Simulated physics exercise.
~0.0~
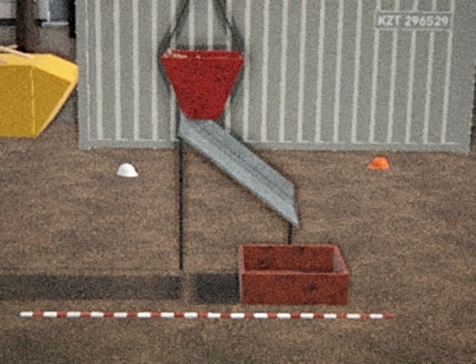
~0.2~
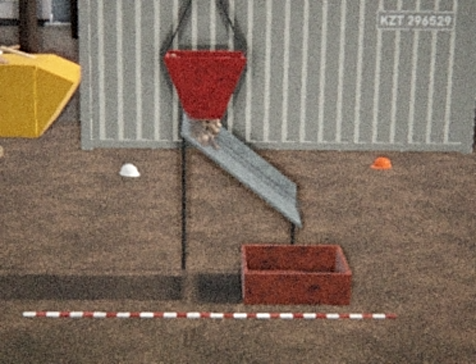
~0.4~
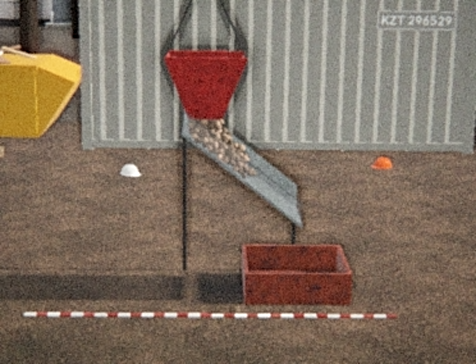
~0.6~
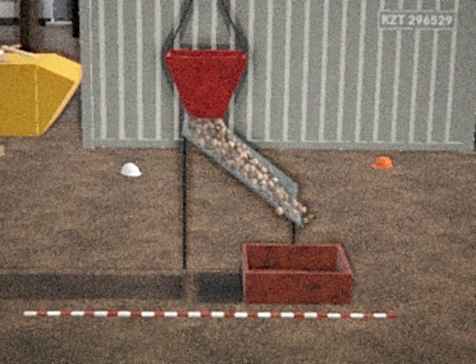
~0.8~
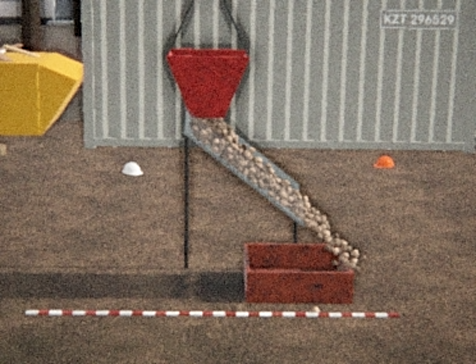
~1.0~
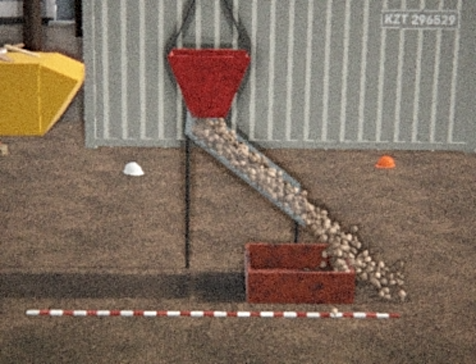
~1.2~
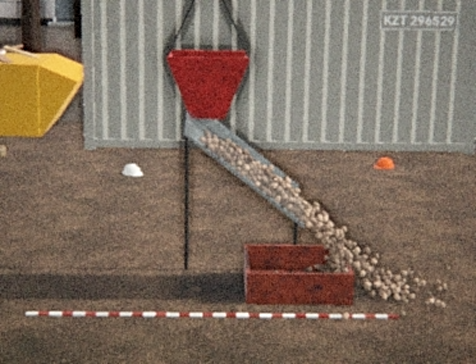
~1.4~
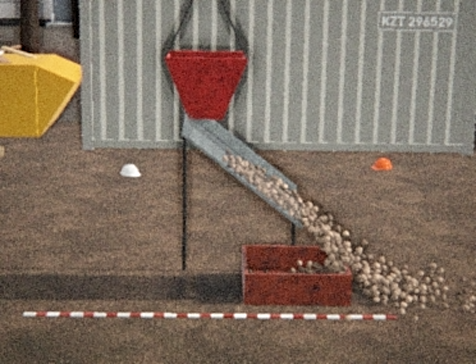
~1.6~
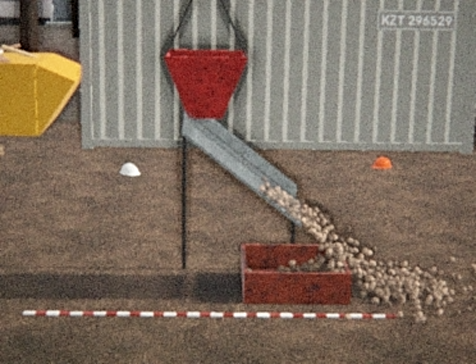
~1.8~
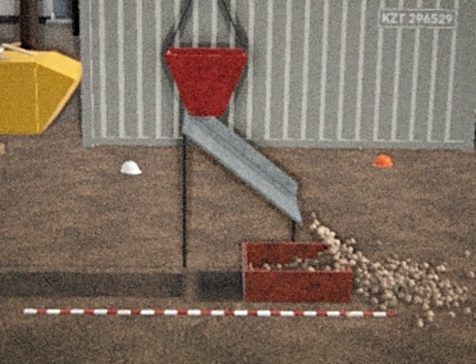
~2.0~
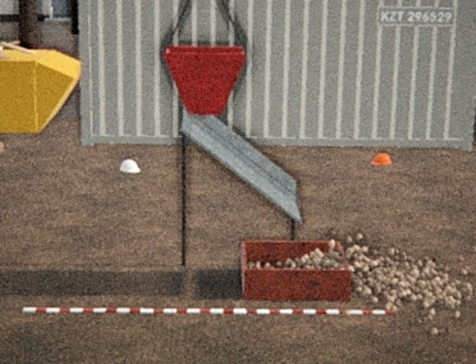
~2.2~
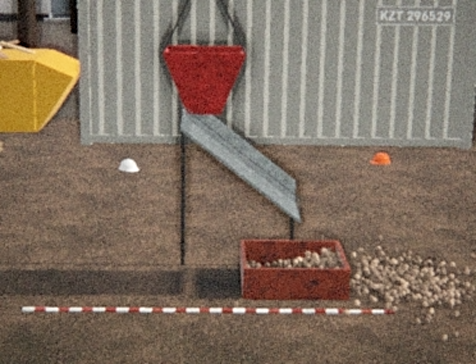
In a dirt yard, stones pouring from a red hopper slide down a steel chute, about half overshooting the bin rightward.
